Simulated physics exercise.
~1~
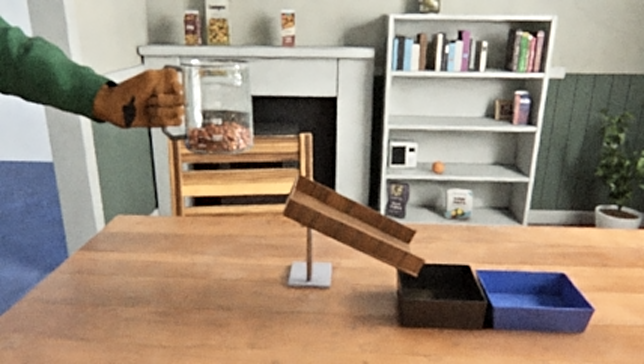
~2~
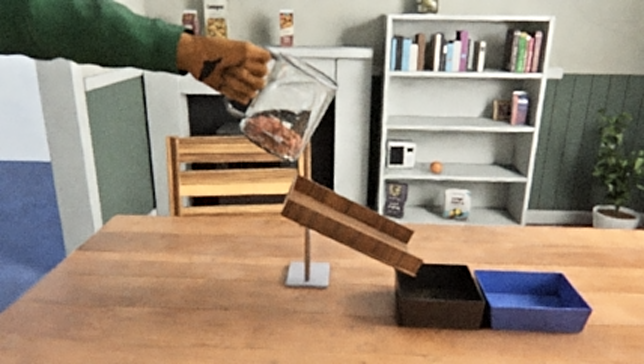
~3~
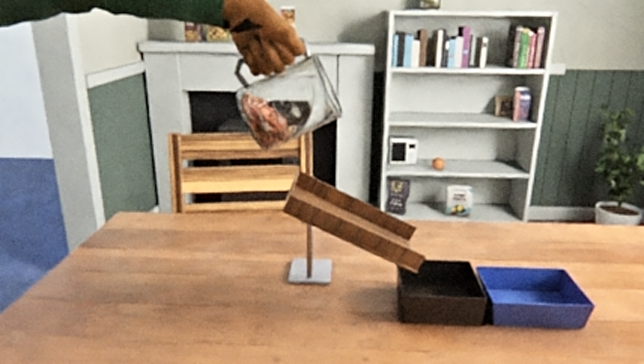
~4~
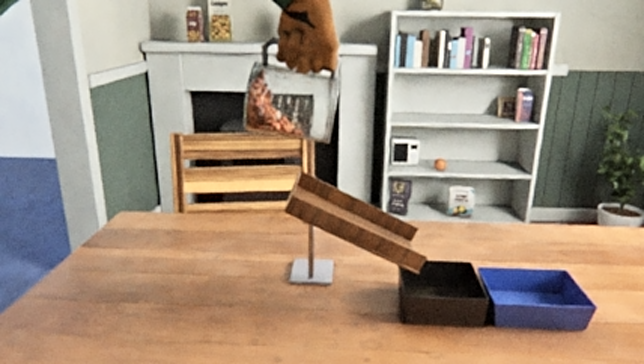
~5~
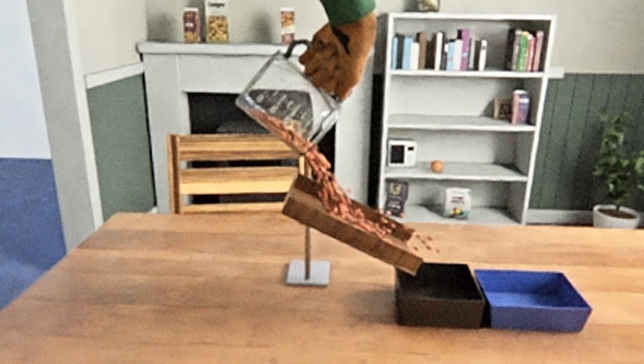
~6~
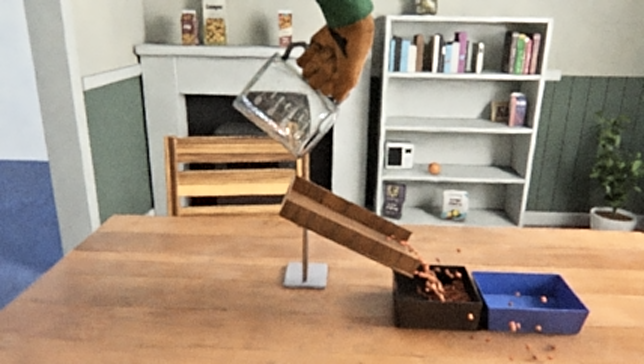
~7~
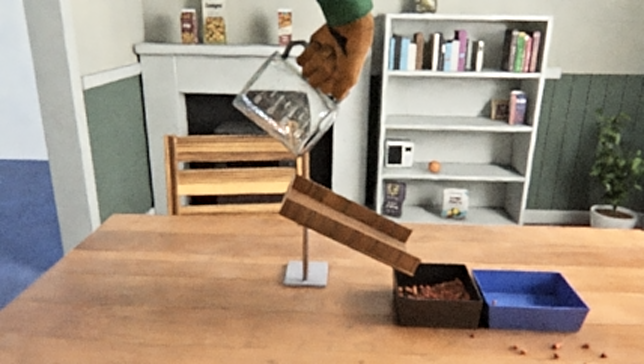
In a living room, a gloved hand in a green sleeve tilted a clear jug over a sloping wooden chute, sending reddish-brown pellets sliding down; nearly all landed in the black tin, while a few scattered onto the table around the tins.
